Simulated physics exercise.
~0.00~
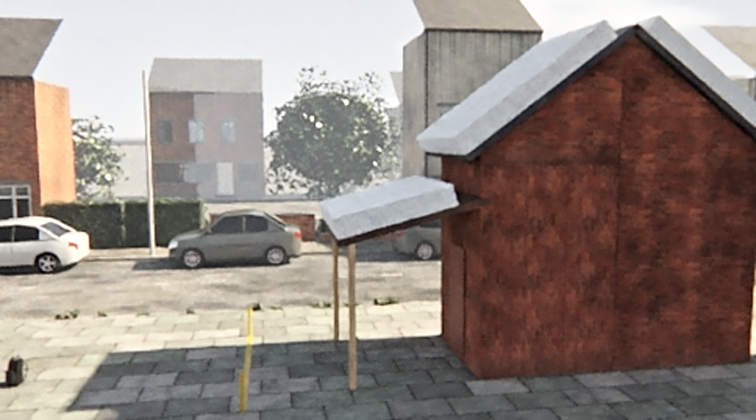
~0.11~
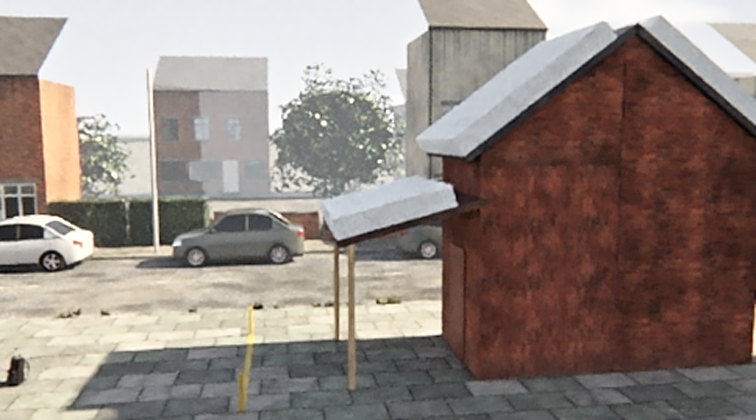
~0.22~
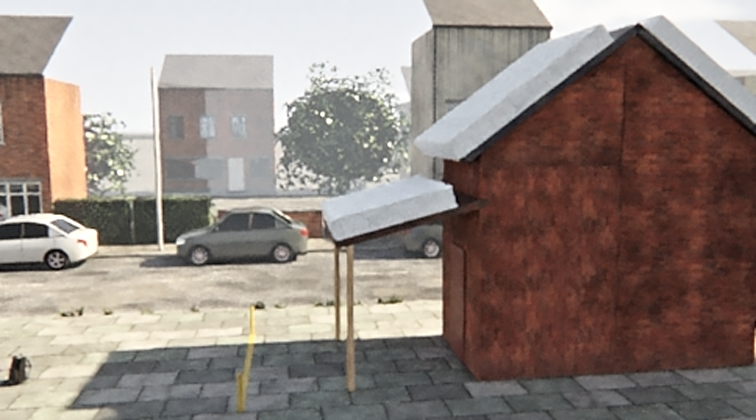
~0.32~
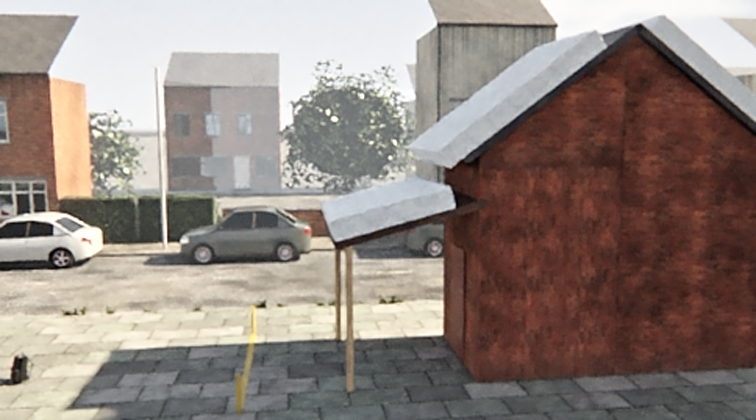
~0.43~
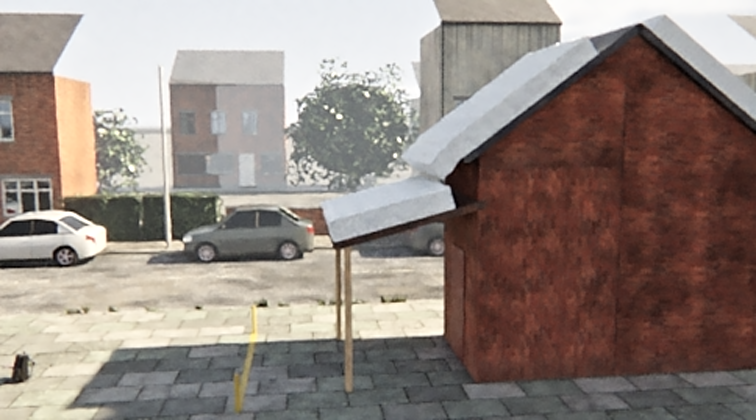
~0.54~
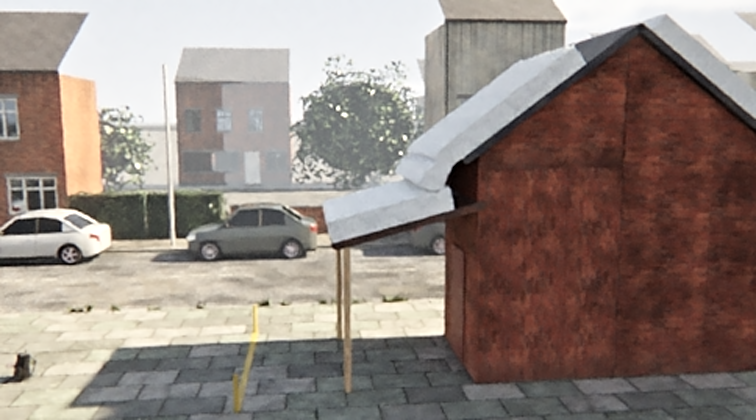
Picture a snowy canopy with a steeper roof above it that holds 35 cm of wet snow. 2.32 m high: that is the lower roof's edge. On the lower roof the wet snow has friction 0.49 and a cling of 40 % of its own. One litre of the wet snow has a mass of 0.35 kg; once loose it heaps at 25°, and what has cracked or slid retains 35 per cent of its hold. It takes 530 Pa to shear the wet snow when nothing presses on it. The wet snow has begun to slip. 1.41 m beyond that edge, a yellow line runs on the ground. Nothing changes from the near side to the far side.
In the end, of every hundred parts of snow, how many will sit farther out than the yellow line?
Near 29 out of 100.
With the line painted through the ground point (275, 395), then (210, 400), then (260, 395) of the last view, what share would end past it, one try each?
First try around 40 per cent, second around 20 per cent, third around 35 per cent.
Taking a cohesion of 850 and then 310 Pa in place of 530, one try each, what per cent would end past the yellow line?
First try roughly 16 per cent, second try roughly 40 per cent.
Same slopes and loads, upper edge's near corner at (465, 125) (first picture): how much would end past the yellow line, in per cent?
About 45 per cent.
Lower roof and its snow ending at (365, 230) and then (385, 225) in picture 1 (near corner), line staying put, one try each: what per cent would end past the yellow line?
35 %, then 45 %.
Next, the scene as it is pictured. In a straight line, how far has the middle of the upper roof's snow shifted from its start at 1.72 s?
I'd say close to 3.8 m.
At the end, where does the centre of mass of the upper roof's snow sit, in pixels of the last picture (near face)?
About (273, 326).
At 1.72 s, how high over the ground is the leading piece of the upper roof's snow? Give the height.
Somewhere around 0.4 metres, I'd say.
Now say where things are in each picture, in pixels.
Foremost bit of the wet snow at (465, 140), in the first frame.
Foremost bit of the wet snow at (463, 141), its middle shifted 2.8 cm, in the second frame.
Foremost bit of the wet snow at (458, 145), its middle shifted 11 cm, 4 % of it past the upper edge, in one piece, in the third frame.
Foremost bit of the wet snow at (451, 152), its middle shifted 24 cm, 8 % of it past the upper edge, in one piece, in the fourth frame.
Foremost bit of the wet snow at (441, 154), its middle shifted 43 cm, 15 % of it past the upper edge, cracking, in the fifth frame.
Foremost bit of the wet snow at (428, 172), its middle shifted 67 cm, 23 % of it past the upper edge, cracking, in the sixth frame.
After 1.08 s, none is below the lower edge and 0 % is past the line.
After 1.72 s, 24 % is below the lower edge and 0 % is past the line.
After 2.36 s, 54 % is below the lower edge and 24 % is past the line.
After 3.00 s, 56 % is below the lower edge and 29 % is past the line.
After 3.70 s, 56 % is below the lower edge and 29 % is past the line.
